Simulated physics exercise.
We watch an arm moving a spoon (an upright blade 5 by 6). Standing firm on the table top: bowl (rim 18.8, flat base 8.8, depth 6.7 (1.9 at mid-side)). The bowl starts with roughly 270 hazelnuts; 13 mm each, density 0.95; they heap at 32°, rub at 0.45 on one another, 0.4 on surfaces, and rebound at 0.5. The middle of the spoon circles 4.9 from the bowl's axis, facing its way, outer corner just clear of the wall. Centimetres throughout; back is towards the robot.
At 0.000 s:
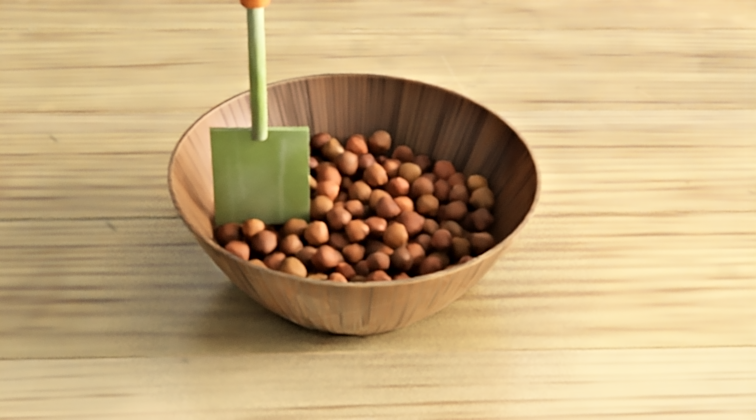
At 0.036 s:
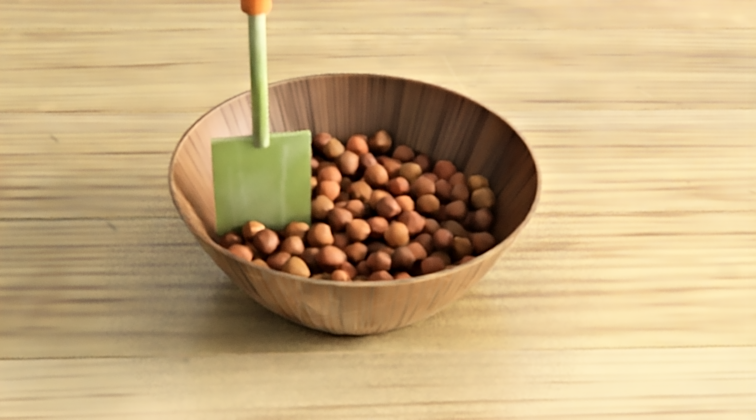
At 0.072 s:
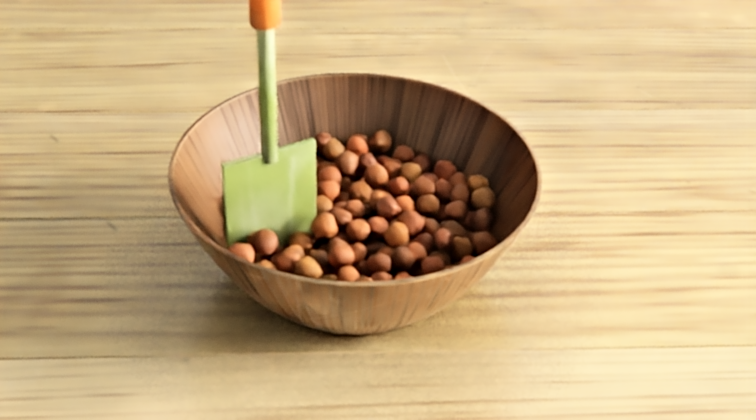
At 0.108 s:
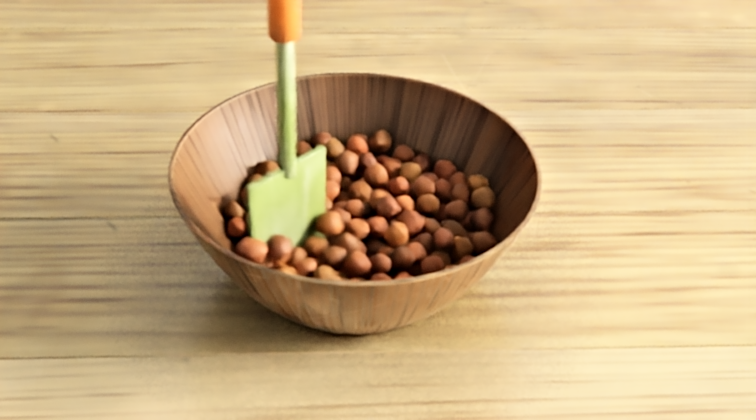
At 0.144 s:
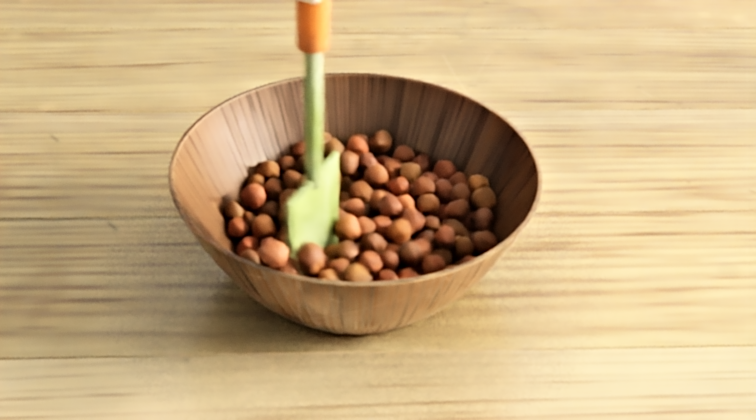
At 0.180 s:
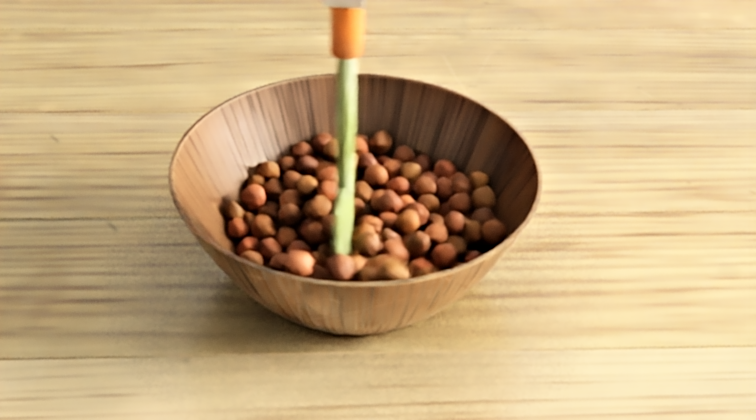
A green spatula with an orange handle, its holder out of sight, stands upright in a wide brown wooden bowl on a pale wood-grained table, seen from above at an angle. Reddish-brown hazelnuts fill the bowl's lower part, the flat blade at their left. The blade sweeps toward the viewer and right, turning edge-on and nudging nearby nuts, while bowl and camera stay still.
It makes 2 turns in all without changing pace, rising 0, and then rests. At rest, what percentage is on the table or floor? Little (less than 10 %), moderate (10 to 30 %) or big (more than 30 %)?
A moderate share, 10 to 30 %, ends on the table or floor.
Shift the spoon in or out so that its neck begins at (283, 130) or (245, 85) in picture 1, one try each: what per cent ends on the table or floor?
Some 15 and 10 per cent.
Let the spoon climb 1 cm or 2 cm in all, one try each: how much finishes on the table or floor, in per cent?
Some 15 and 5 per cent.
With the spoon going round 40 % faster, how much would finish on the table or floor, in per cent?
It would be near 35 per cent.
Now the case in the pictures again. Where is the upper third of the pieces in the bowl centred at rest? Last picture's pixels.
Around (292, 251).
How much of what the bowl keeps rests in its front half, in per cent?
Some 60 per cent.
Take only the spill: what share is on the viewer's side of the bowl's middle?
Some 40 per cent.
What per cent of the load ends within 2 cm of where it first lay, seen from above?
Some 20 per cent.
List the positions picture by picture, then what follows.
The spoon neck at (258, 103), 0° round; upper third of the load around (371, 211), from x 230 to 485, top at y 145; 270 in the bowl, in the first frame.
The spoon neck at (260, 110), 8° round; upper third of the load around (367, 212), from x 230 to 485, top at y 145, in the second frame.
The spoon neck at (268, 126), 26° round; upper third of the load around (367, 214), from x 235 to 485, top at y 140, in the third frame.
The spoon neck at (287, 140), 44° round; upper third of the load around (367, 214), from x 235 to 485, top at y 140, in the fourth frame.
The spoon neck at (313, 151), 62° round; upper third of the load around (371, 222), from x 235 to 485, top at y 140, in the fifth frame.
The spoon neck at (345, 157), 81° round; upper third of the load around (389, 223), from x 235 to 495, top at y 145; 270 in the bowl, in the sixth frame.
After 0.68 s, 332° round, highest piece 9 above the table; 247 in the bowl, 16 on the table or floor, 7 in flight or on the tool.
After 1.18 s, 224° round, highest piece 9 above the table; 221 in the bowl, 45 on the table or floor, 4 in flight or on the tool.
After 1.63 s, 0° round, highest piece 6 above the table; 208 in the bowl, 62 on the table or floor.
After 2.33 s, 0° round, highest piece 6 above the table; 208 in the bowl, 62 on the table or floor.
In the end, 208 in the bowl, 62 on the table or floor. That is 23 % on the table or floor.
